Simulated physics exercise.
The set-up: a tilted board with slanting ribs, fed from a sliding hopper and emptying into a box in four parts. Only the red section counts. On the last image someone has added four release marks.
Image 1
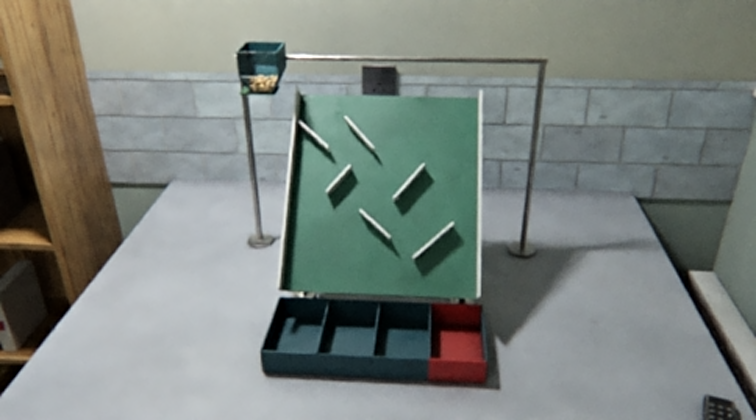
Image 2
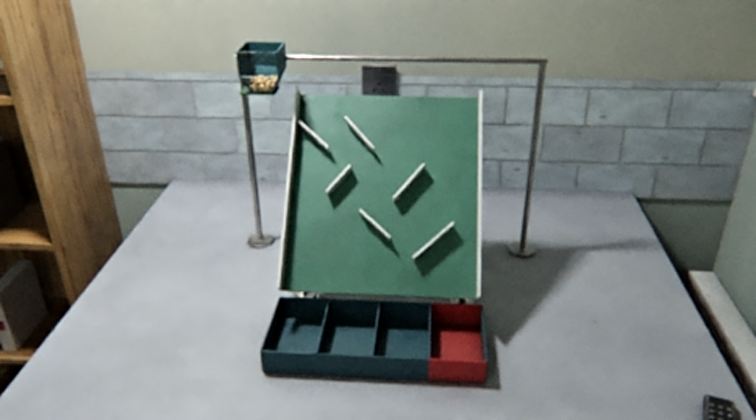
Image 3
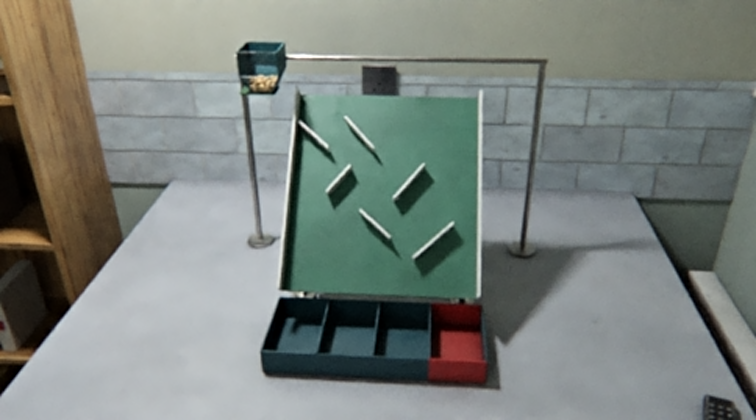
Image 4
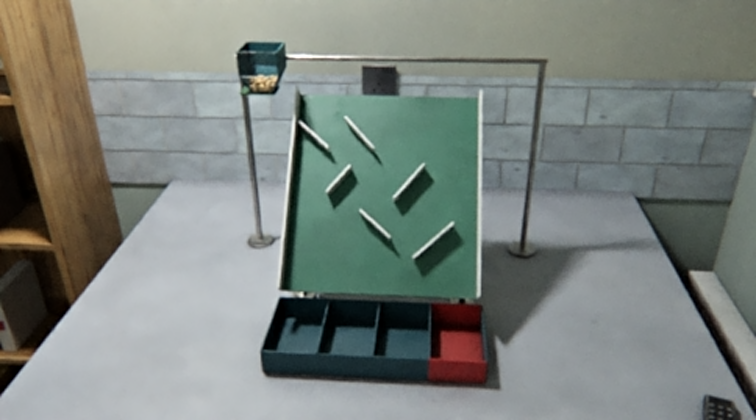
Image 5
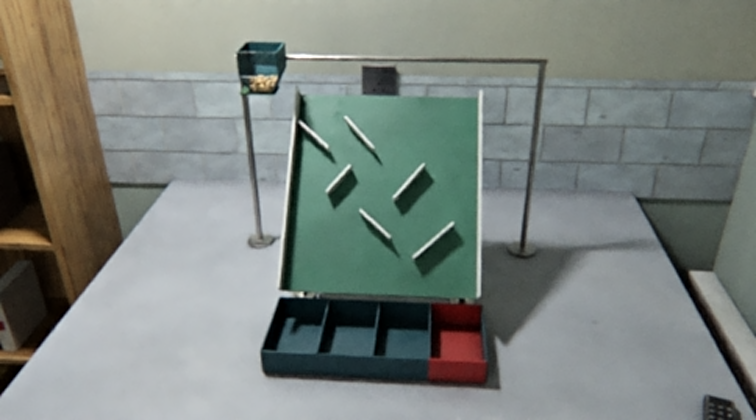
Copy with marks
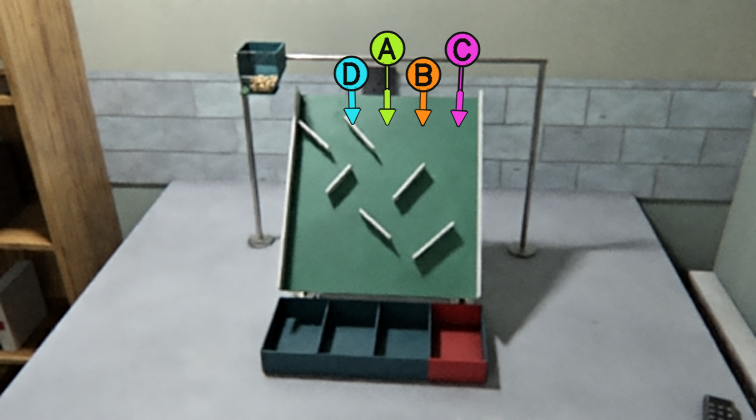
A green board with pale slanting ribs leans back on a grey table before a pale brick wall, seen from the front and slightly above. A dark teal hopper of dried chickpeas hangs at the left of a metal rail, above a low box with three dark teal sections and a red one at right. Nothing visibly moves, and the camera stays still.
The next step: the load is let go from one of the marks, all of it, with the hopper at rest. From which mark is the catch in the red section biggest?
Best: C.
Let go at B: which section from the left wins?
The third.
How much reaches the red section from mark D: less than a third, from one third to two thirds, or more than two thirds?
Mark D gives less than a third.
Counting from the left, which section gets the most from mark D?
The third from the left.
On the marked copy, mark A meets the board at (387, 119); mark B meets the board at (422, 119); mark C meets the board at (458, 120); mark D meets the board at (352, 118).
If A is chosen, not one piece in the red section, every piece in other sections.
If B is chosen, about a tenth in the red section, almost all in other sections.
If C is chosen, roughly half in the red section, roughly half in other sections.
If D is chosen, not one piece in the red section, every piece in other sections.
